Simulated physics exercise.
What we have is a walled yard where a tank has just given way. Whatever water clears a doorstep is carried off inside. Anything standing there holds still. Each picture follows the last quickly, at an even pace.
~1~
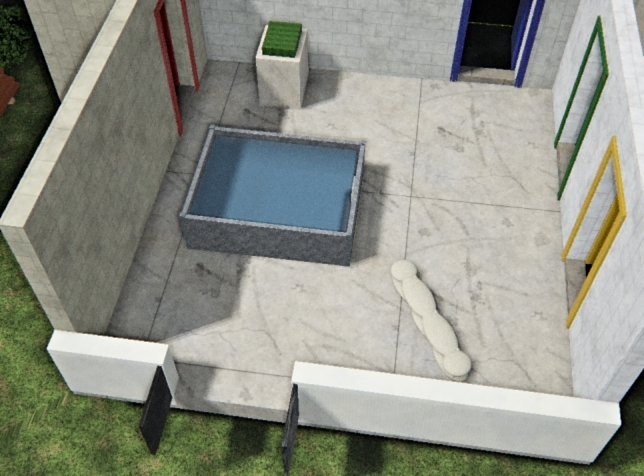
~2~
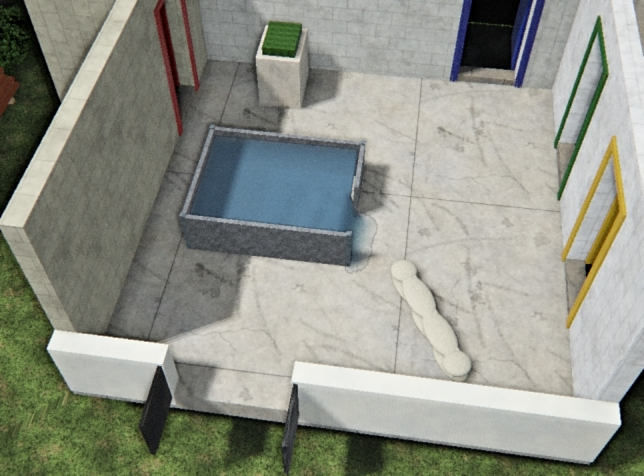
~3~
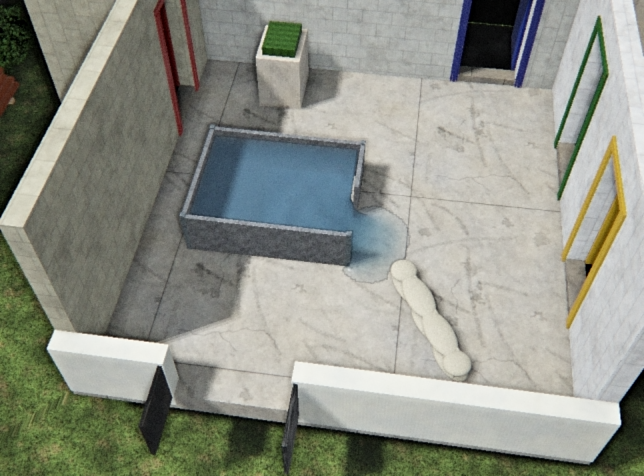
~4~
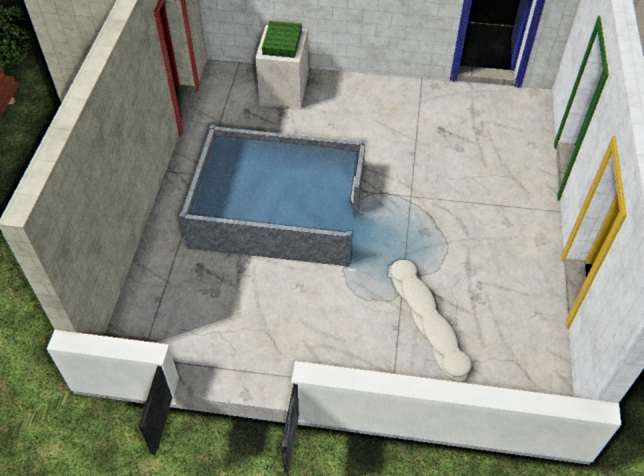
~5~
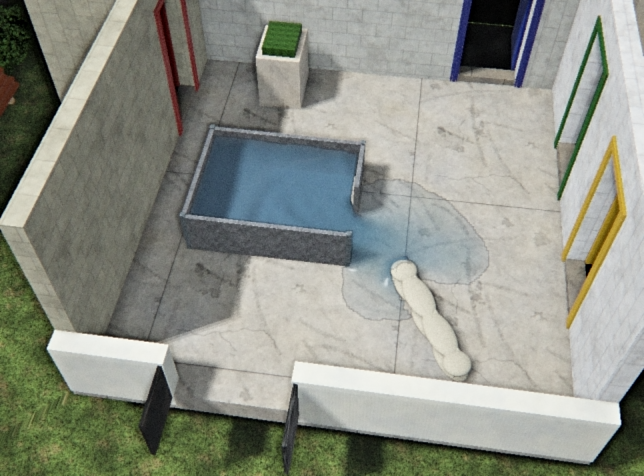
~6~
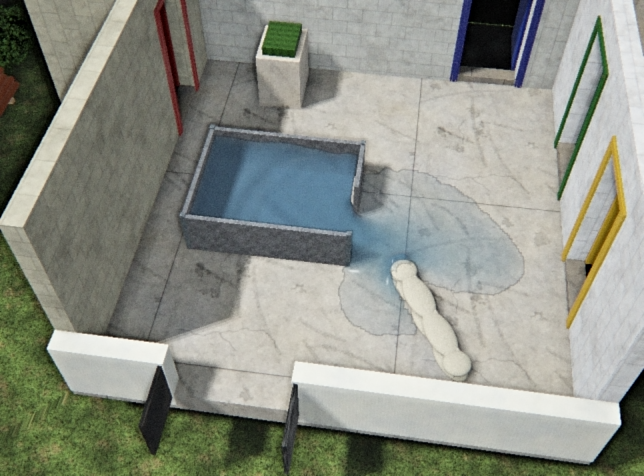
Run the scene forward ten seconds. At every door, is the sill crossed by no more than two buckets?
As I see it, the red door does not go over two buckets; the green door does not go over two buckets; the yellow door goes over two buckets; the blue door does not go over two buckets.
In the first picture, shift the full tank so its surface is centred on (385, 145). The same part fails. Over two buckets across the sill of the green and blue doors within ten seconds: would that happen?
Looking at it, the green door breaks the limit and the blue door comes in under.
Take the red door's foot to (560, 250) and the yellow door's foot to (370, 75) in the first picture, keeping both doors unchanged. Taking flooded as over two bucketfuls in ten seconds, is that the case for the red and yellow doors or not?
After that, the red door tops the limit and the yellow door stays within the limit.
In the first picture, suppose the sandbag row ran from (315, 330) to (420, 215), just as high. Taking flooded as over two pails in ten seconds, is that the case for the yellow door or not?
The yellow door does not overflow.
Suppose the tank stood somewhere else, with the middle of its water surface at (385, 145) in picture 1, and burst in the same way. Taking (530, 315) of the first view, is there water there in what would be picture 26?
My call for that spot: Swamped.
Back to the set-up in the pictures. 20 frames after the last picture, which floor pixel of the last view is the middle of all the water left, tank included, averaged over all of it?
My reading is close to (375, 228).
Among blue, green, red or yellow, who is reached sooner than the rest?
Result: The yellow door is first.
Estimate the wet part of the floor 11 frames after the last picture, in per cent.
I'd guess some 35 per cent.
A moment on, water covers 25 % of the floor; the red door not reached, the green door not reached, the yellow door under two buckets in, the blue door not reached.
Next, water covers 35 % of the floor; the red door not reached, the green door wet at the sill, nothing in, the yellow door over two buckets in, the blue door not reached.
Then, water covers 45 % of the floor; the red door not reached, the green door wet at the sill, nothing in, the yellow door over two buckets in, the blue door wet at the sill, nothing in.
Later, water covers 65 % of the floor; the red door not reached, the green door under two buckets in, the yellow door over two buckets in, the blue door under two buckets in.
In the end, water covers 90 % of the floor; the red door wet at the sill, nothing in, the green door under two buckets in, the yellow door over two buckets in, the blue door under two buckets in.
